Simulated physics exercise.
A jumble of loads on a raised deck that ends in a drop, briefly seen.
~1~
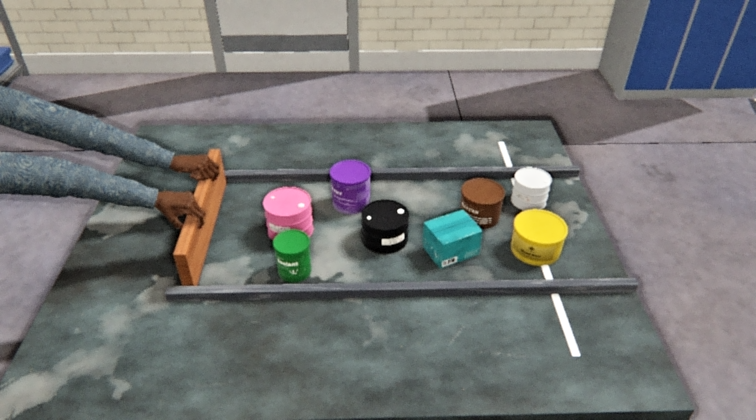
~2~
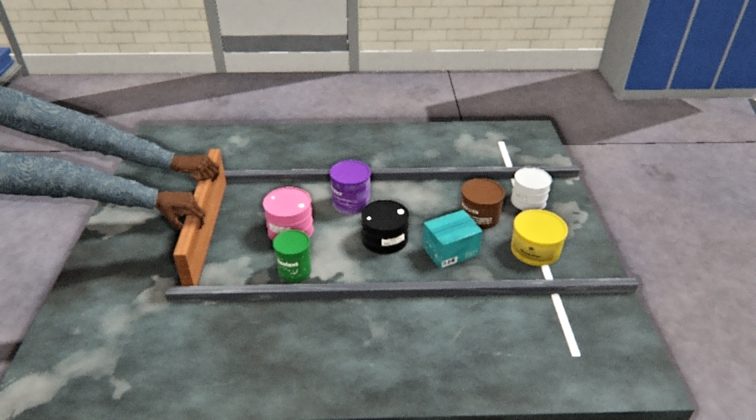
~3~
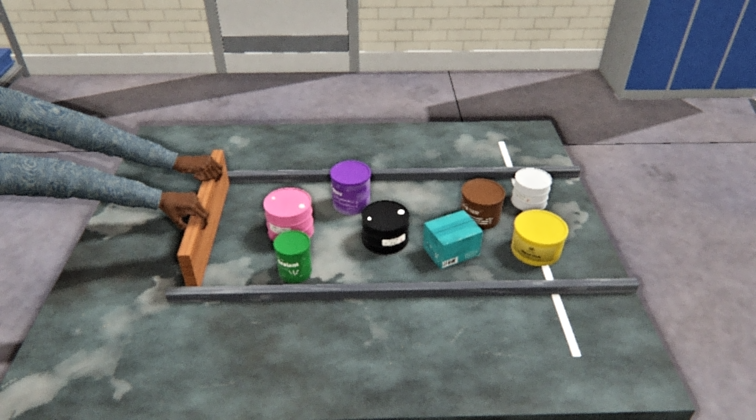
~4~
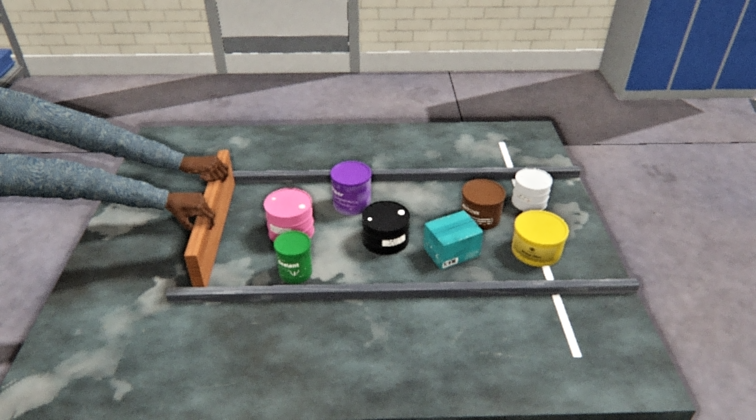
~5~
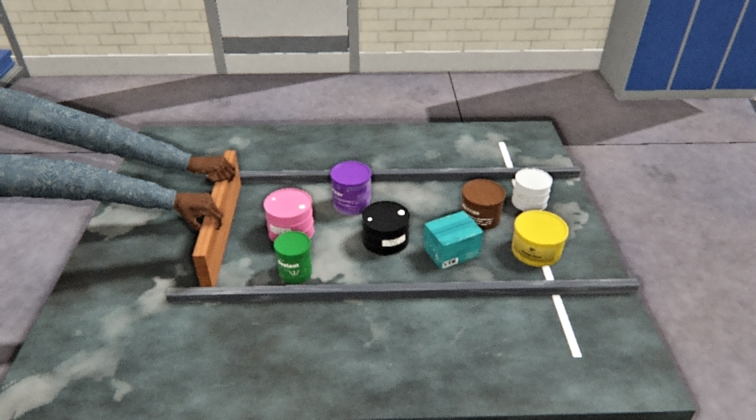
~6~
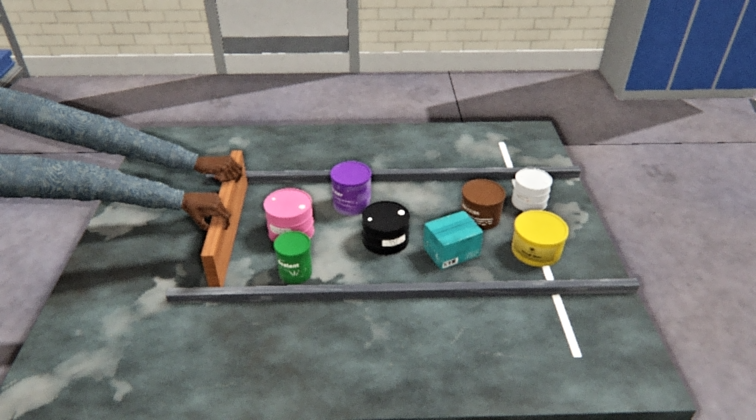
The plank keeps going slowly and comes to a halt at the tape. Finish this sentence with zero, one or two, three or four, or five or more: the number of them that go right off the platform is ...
The number of them that go right off the platform is one or two.
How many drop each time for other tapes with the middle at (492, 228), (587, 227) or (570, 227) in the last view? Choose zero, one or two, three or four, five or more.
Going through the places as listed, I'd say no fall at all, then five or more, then five or over.
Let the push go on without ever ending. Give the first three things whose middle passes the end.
Earliest first, the order is the yellow pail, the white canister, the brown pail.
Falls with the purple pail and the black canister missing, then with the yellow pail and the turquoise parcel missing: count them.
First 1, then 0.
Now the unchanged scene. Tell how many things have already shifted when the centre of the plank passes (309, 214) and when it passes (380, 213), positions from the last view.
At the first spot the count is 2, and at the second it is 5.
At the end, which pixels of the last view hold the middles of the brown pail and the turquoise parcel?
They finish at roughly (581, 192) and (609, 261) respectively.
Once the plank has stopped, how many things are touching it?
At rest, 3 are in contact.
Soon after, none off yet; white canister at rest near (531, 190); yellow pail at rest near (539, 239); brown pail at rest near (482, 205).
After that, none off yet; white canister displaced about its own width near (555, 183); yellow pail displaced about its own width near (586, 242); brown pail displaced about its own width near (528, 194).
In the end, the number that fall off is one or two; gone, yellow pail and white canister.
